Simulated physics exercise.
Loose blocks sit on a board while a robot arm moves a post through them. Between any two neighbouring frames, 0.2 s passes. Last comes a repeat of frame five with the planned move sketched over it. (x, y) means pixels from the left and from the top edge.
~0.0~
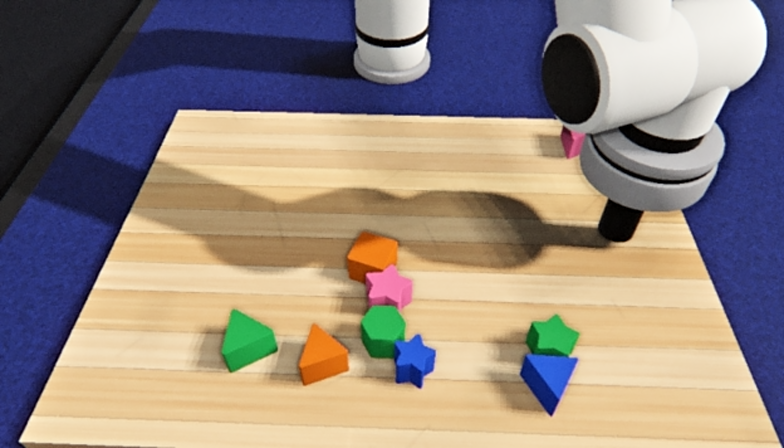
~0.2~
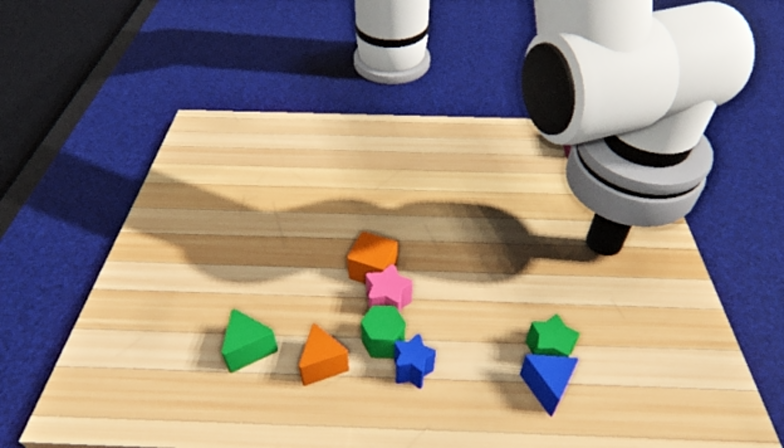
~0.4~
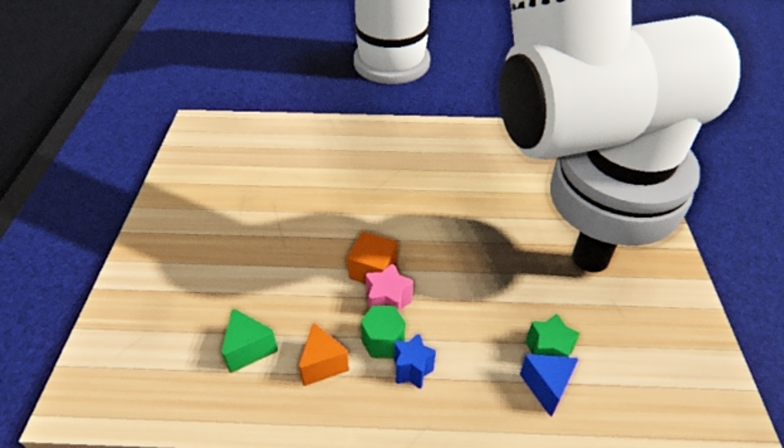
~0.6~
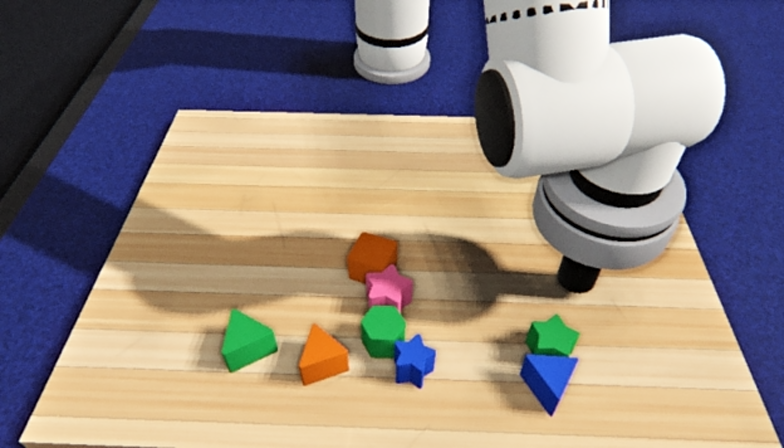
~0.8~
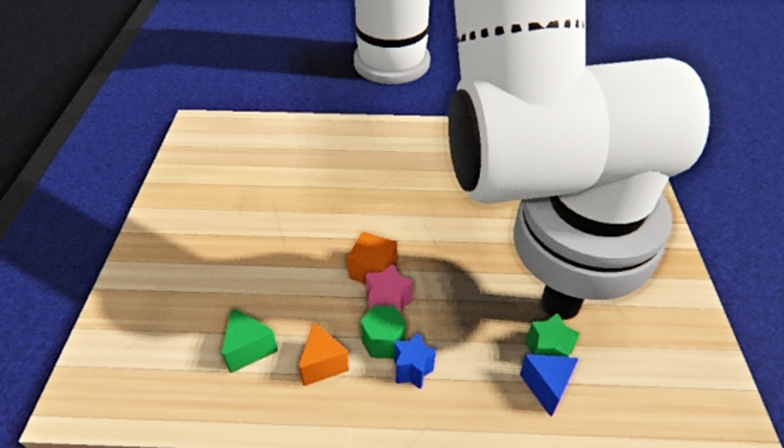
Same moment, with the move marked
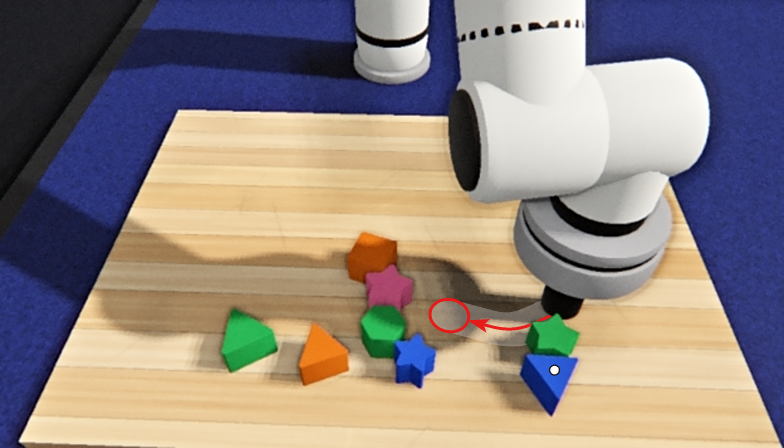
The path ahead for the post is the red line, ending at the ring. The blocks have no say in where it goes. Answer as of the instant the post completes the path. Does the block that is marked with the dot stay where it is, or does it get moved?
At the end, its place is different.
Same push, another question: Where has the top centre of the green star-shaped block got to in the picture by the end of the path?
Close to (536, 346).
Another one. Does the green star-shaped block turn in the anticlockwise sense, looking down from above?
Yes, that is how it ends up.
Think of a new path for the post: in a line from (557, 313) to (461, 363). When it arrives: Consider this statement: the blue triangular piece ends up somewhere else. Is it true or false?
That is true.
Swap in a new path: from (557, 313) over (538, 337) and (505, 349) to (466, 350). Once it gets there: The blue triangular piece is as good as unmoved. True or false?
The statement is incorrect.
The drawn path runs from (557, 313) through (525, 327) and (487, 326) to (449, 315); the dot is on the blue triangular piece.
On the path given first. One third of the way, post at (527, 318); blue triangular piece at (557, 380), turned 15° anticlockwise; green star-shaped block at (542, 346), turned 30° anticlockwise.
Two thirds of the way, post at (489, 317); blue triangular piece at (557, 381), turned 20° anticlockwise; green star-shaped block at (536, 346), turned 45° anticlockwise.
At the end, post at (450, 307); pink star-shaped block not moved; blue triangular piece at (557, 381), turned 20° anticlockwise; green star-shaped block at (536, 346), turned 45° anticlockwise.
